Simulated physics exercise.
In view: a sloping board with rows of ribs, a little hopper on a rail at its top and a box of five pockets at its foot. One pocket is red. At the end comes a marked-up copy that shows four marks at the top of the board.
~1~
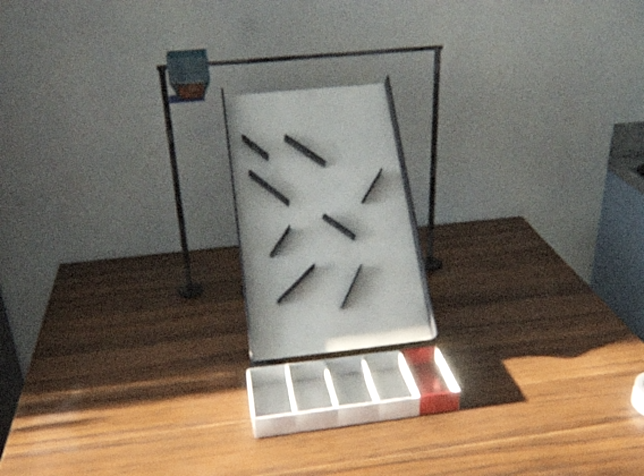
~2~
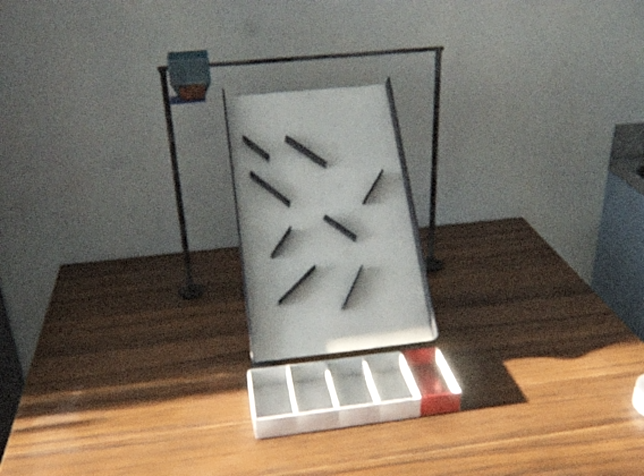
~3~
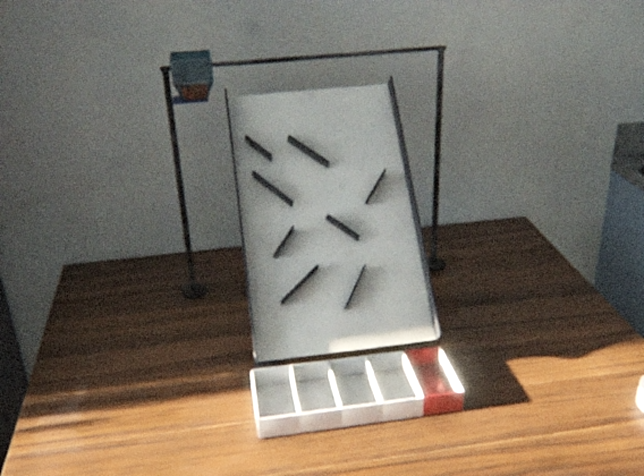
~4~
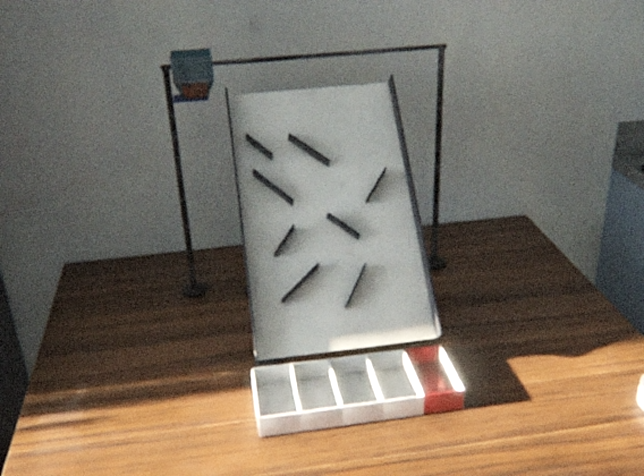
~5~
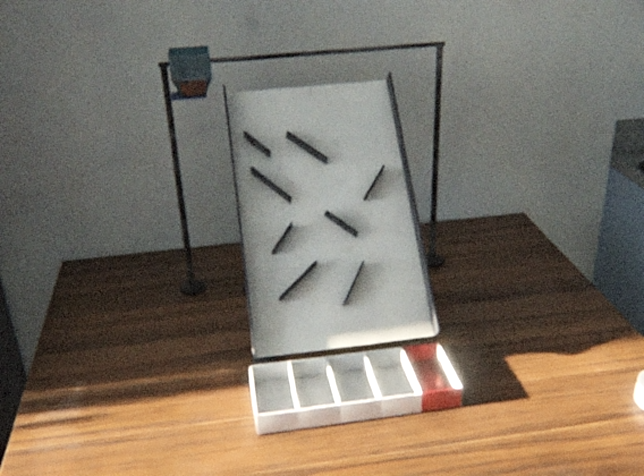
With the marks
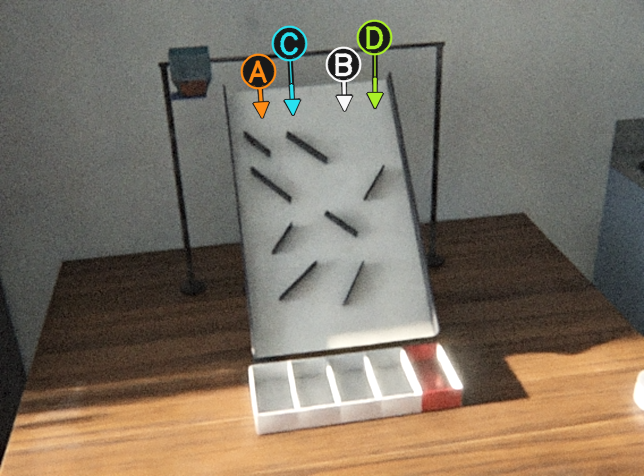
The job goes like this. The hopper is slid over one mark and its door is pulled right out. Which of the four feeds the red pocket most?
Mark D.
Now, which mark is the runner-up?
Here it is mark B.
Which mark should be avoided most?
That would be A.
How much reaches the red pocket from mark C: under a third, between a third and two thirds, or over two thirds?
Between a third and two thirds.
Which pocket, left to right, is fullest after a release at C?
The fifth from the left.
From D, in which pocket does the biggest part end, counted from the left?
The fifth.
On the marked copy, mark A meets the board at (261, 112); mark B meets the board at (344, 105); mark C meets the board at (292, 109); mark D meets the board at (375, 102).
With A, a small share in the red pocket, the bulk in other pockets, a small share outside the box.
With B, close to half in the red pocket, close to a third in other pockets, a small share outside the box.
With C, close to a third in the red pocket, close to a third in other pockets, close to a quarter outside the box.
With D, close to two thirds in the red pocket, a small share in other pockets, close to a quarter outside the box.
